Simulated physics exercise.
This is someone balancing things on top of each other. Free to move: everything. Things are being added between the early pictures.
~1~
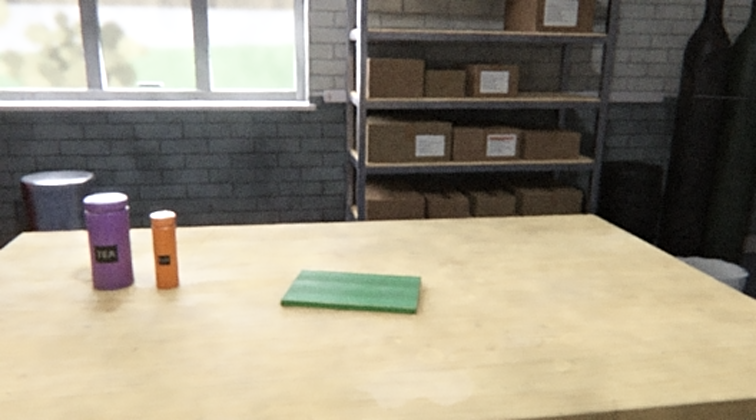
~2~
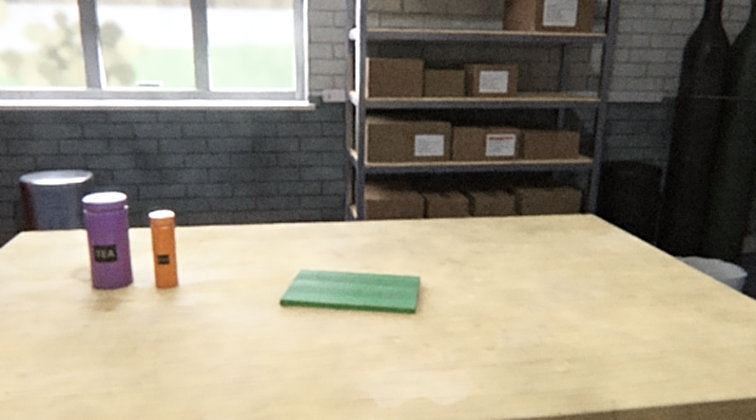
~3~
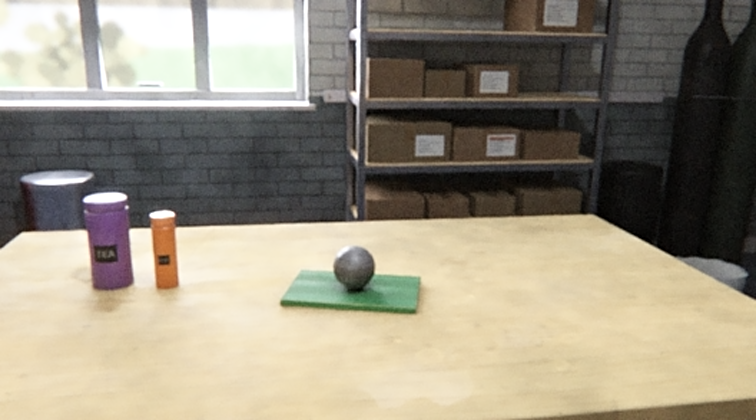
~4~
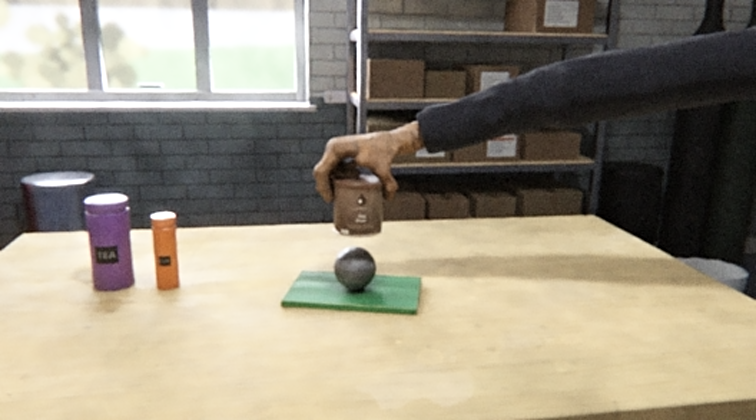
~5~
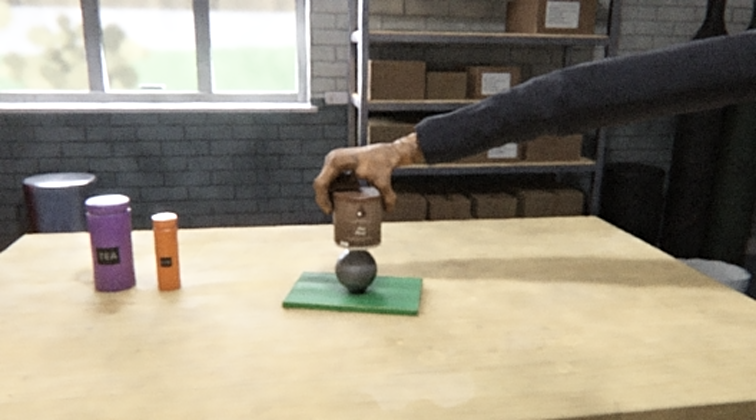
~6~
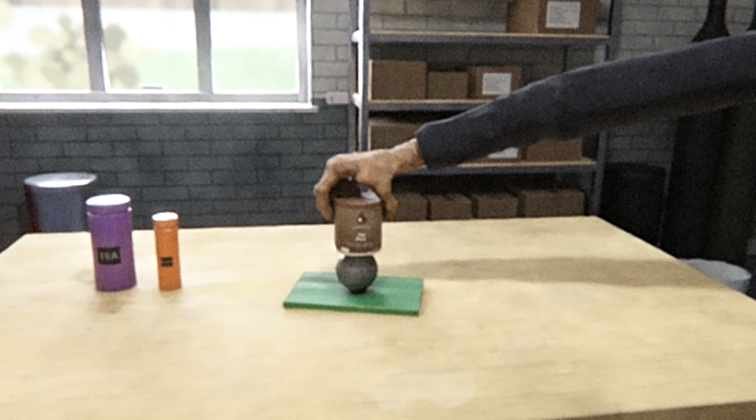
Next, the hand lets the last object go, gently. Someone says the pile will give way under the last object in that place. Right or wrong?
Right, it gives way.
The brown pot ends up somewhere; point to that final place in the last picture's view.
Near (463, 270).
Then, 0.60 s later than the last frame, brown pot tilted by 40° near (390, 232).
Then, 0.70 s later than the last frame, brown pot now fallen.
Then, 1.00 s later than the last frame, things are still on the move.
When it is over, fallen, brown pot; the other 4 as before. End places, in pixels of the last picture, brown pot near (464, 270). The pile loses its balance.
